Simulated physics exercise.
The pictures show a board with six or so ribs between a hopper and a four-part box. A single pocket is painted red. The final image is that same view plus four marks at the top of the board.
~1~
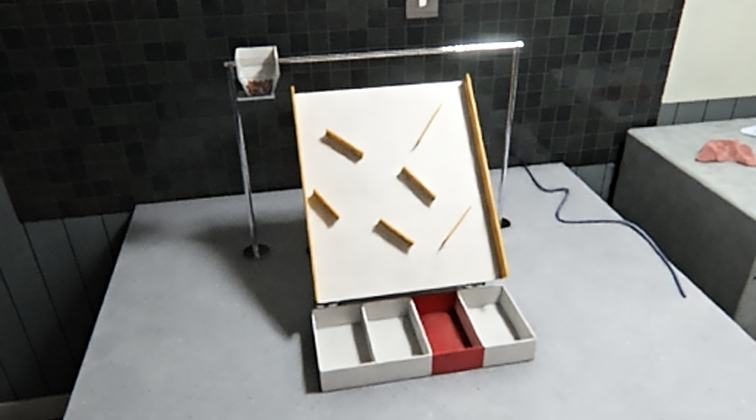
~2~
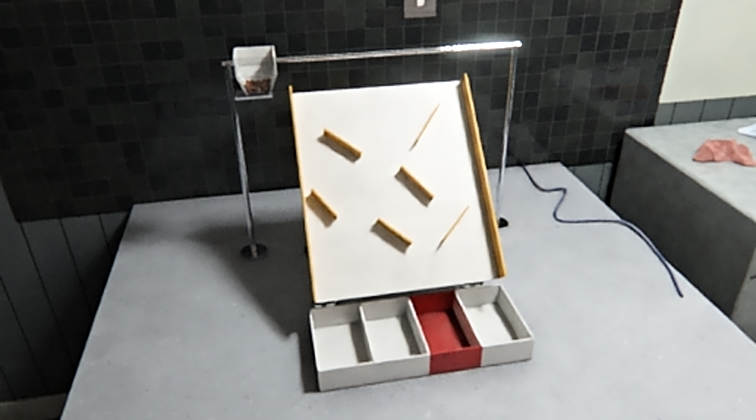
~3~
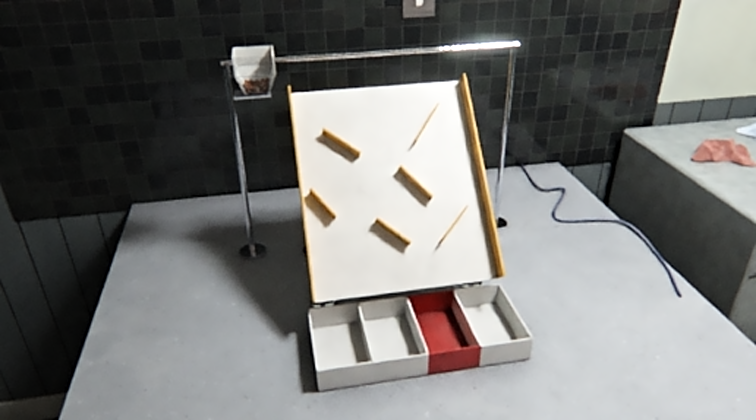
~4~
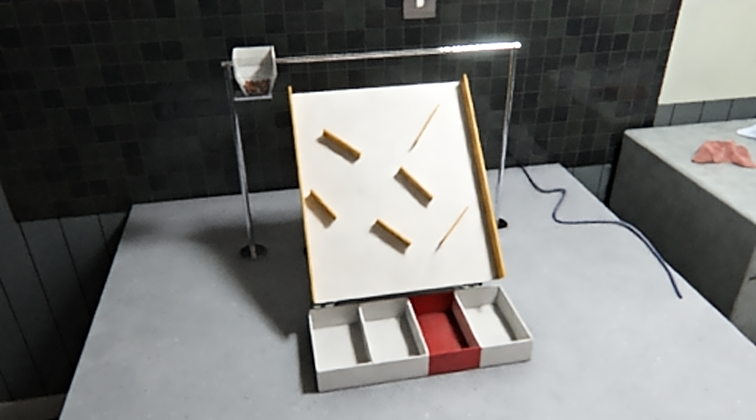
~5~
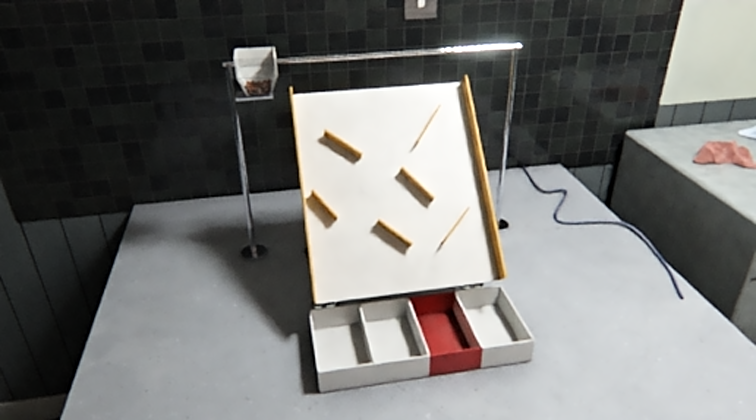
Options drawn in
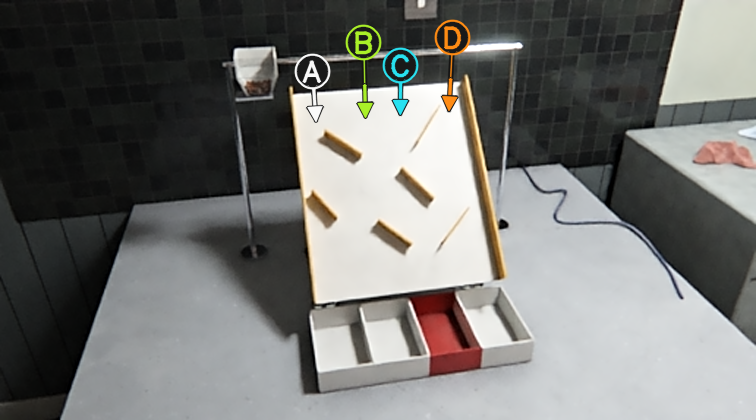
A tilted white board with six small wooden ribs stood above a four-part box with one red pocket, while a small hopper hung at upper left; apart from slight view shifts, nothing moved.
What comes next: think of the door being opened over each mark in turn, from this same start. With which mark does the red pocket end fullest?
Use mark C.
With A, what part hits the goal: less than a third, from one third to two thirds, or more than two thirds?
Less than a third.
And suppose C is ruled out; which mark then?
B it is.
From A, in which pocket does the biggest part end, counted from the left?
It is the second one.
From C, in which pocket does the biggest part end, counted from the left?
It is the third one.
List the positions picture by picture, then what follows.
Hopper near (260, 88), cereal balls, door shut, in the first picture.
Ribs (324, 128) to (362, 153), (417, 141) to (440, 103), in the second picture.
Ribs (310, 188) to (336, 216), (400, 165) to (434, 197), in the third picture.
Ribs (377, 219) to (412, 243), (443, 241) to (468, 206), in the fourth picture.
Red pocket near (456, 360), number 3 of 4 from the left, in the fifth picture.
On the marked copy, mark A meets the board at (315, 116); mark B meets the board at (365, 112); mark C meets the board at (400, 109); mark D meets the board at (449, 105).
With A, close to a quarter in the red pocket, the bulk in other pockets, only a few outside the box.
With B, close to half in the red pocket, close to half in other pockets.
With C, the bulk in the red pocket, close to a quarter in other pockets.
With D, close to a quarter in the red pocket, the bulk in other pockets.
